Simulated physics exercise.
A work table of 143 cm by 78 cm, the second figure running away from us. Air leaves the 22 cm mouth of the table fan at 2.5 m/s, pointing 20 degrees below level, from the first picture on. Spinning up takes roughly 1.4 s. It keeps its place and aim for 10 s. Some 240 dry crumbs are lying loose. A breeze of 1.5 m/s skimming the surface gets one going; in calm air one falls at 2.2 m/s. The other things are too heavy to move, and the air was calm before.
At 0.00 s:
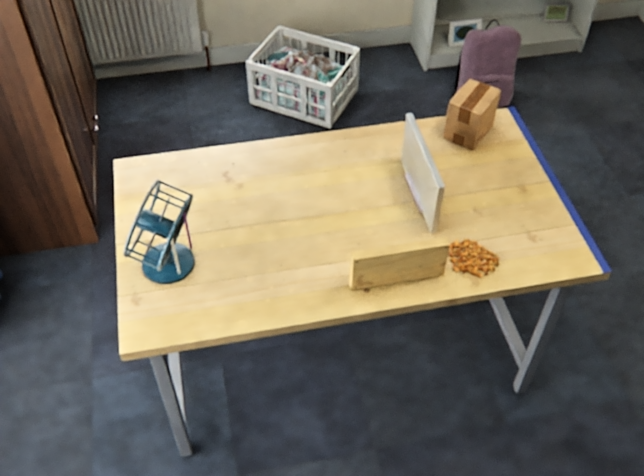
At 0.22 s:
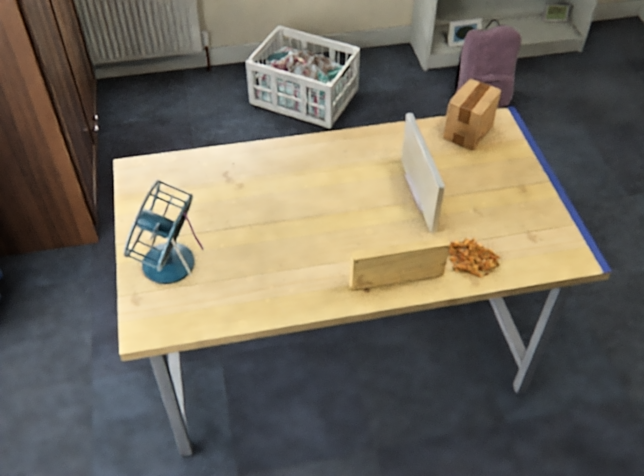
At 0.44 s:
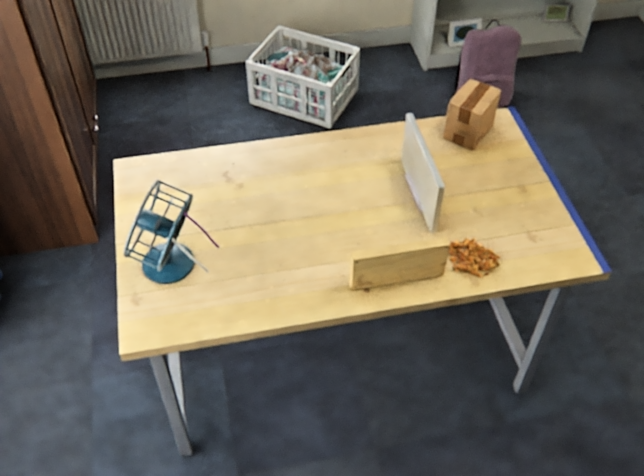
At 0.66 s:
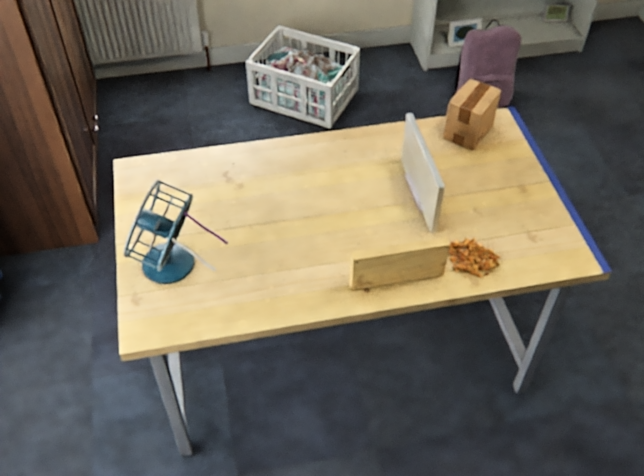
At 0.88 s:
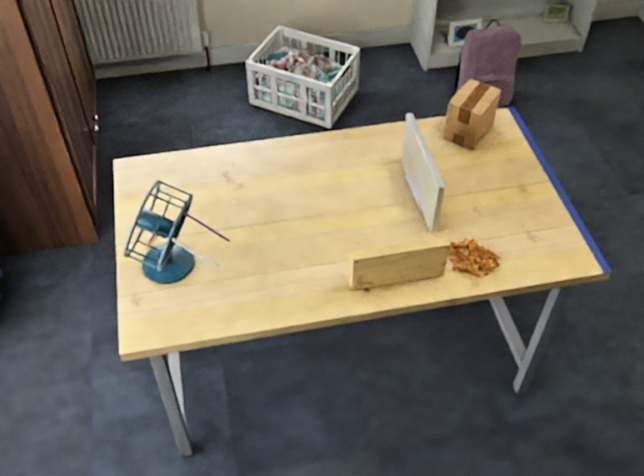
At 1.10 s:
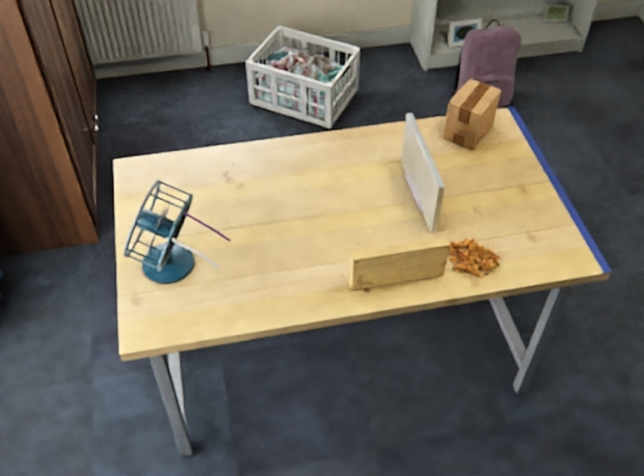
A thin dark streamer on the blue table fan swung out to the right and stayed lifted with barely a flutter, while the loose orange-brown crumbs beside the wooden board hardly changed.
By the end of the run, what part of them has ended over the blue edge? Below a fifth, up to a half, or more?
The share over the blue edge is over half.
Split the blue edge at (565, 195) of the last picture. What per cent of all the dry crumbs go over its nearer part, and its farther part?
Some 60 % nearer, 0 % farther.
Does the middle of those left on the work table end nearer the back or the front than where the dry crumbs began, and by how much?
To the front, by about 5 cm.
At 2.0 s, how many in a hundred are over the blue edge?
Some 40 per cent.
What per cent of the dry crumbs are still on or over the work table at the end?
Near 40 %.
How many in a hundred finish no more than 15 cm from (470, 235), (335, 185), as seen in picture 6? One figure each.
In turn about 30 %, 0 %.
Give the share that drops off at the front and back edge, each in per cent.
About 0 % front, 0 % back.
After 2.0 s, 93 % are on the move or not yet settled, 43 % are over the blue edge; the middle of those still in play is near (491, 262).
After 3.2 s, 37 % are on the move or not yet settled, 54 % are over the blue edge; the middle of those still in play is near (481, 264).
After 5.5 s, 30 % are on the move or not yet settled, 60 % are over the blue edge; the middle of those still in play is near (483, 268).
After 10.0 s, at the end, 61 % are over the blue edge; the middle of those still in play is near (478, 264).
